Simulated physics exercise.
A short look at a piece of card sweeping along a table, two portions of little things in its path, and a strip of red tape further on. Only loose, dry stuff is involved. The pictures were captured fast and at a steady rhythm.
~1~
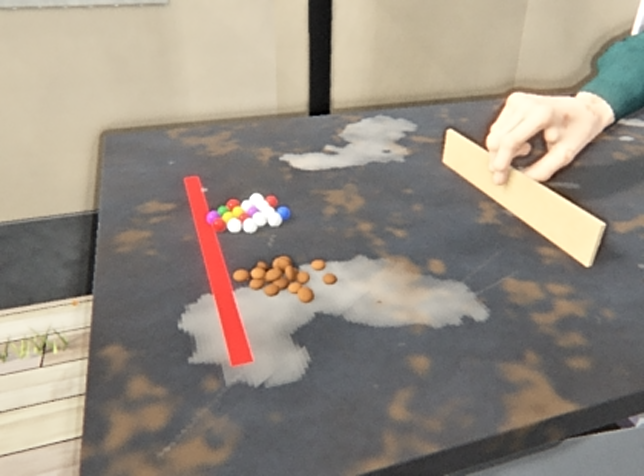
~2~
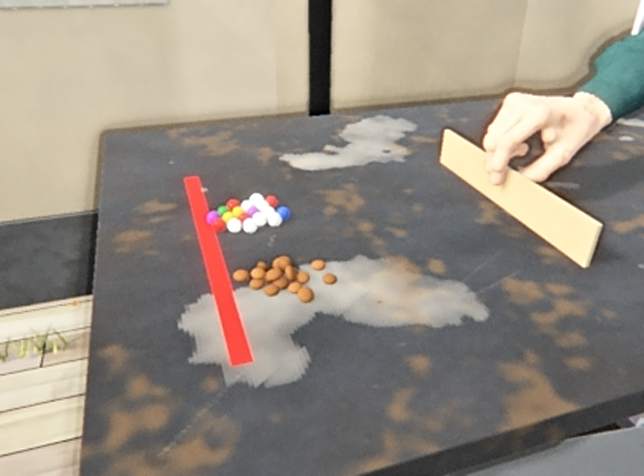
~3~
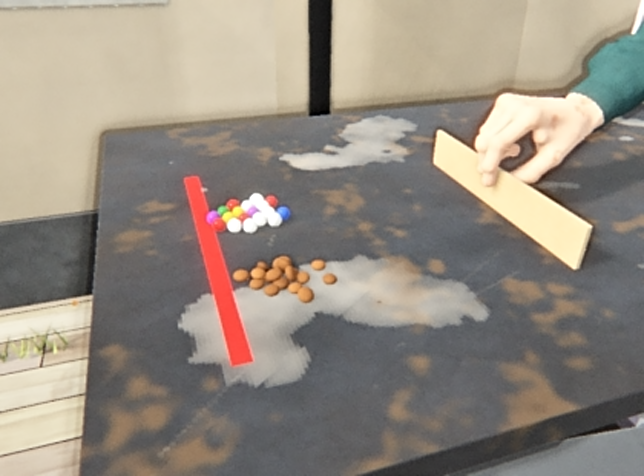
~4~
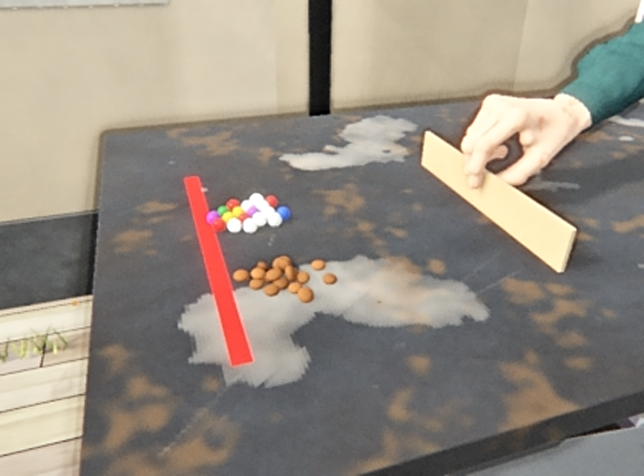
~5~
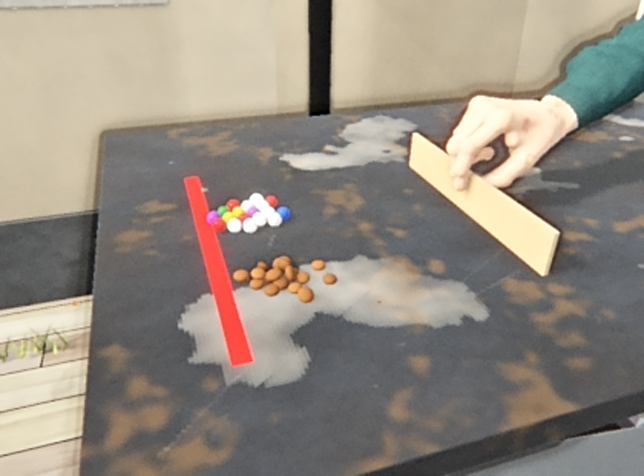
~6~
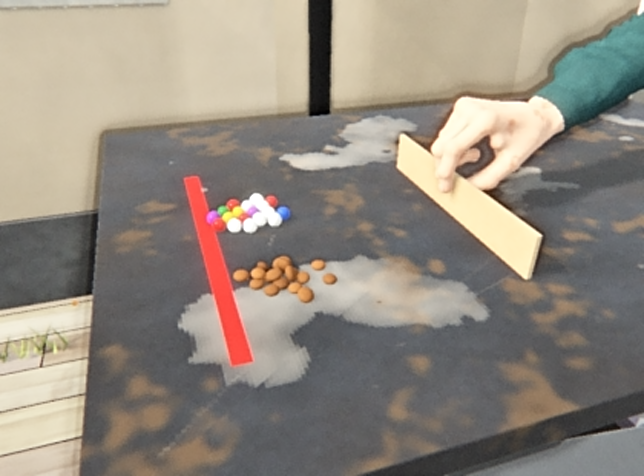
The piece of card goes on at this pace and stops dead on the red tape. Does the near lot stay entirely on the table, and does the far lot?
The near lot ends up fully on, the far lot ends up partly off.
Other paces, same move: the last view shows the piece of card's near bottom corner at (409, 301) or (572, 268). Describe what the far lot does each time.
First try, it spills some off; second try, it never goes over.
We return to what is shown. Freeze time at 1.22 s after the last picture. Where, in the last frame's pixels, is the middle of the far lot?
(96, 242), roughly.
Then, 0.46 s on from there, piece of card still moving, near (331, 192); near lot all on the table, its front near (242, 275); far lot all on the table, its front near (214, 218).
Then, 0.94 s on from there, piece of card stopped at the red tape; near lot all on the table, its front near (157, 286); far lot all on the table, its front near (155, 224).
Then, 1.22 s on from there, piece of card stopped at the red tape; near lot all on the table, its front near (137, 299); far lot a little over the edge.
In the end, piece of card stopped at the red tape; near lot all on the table, its front near (137, 299); far lot the whole lot over the edge.
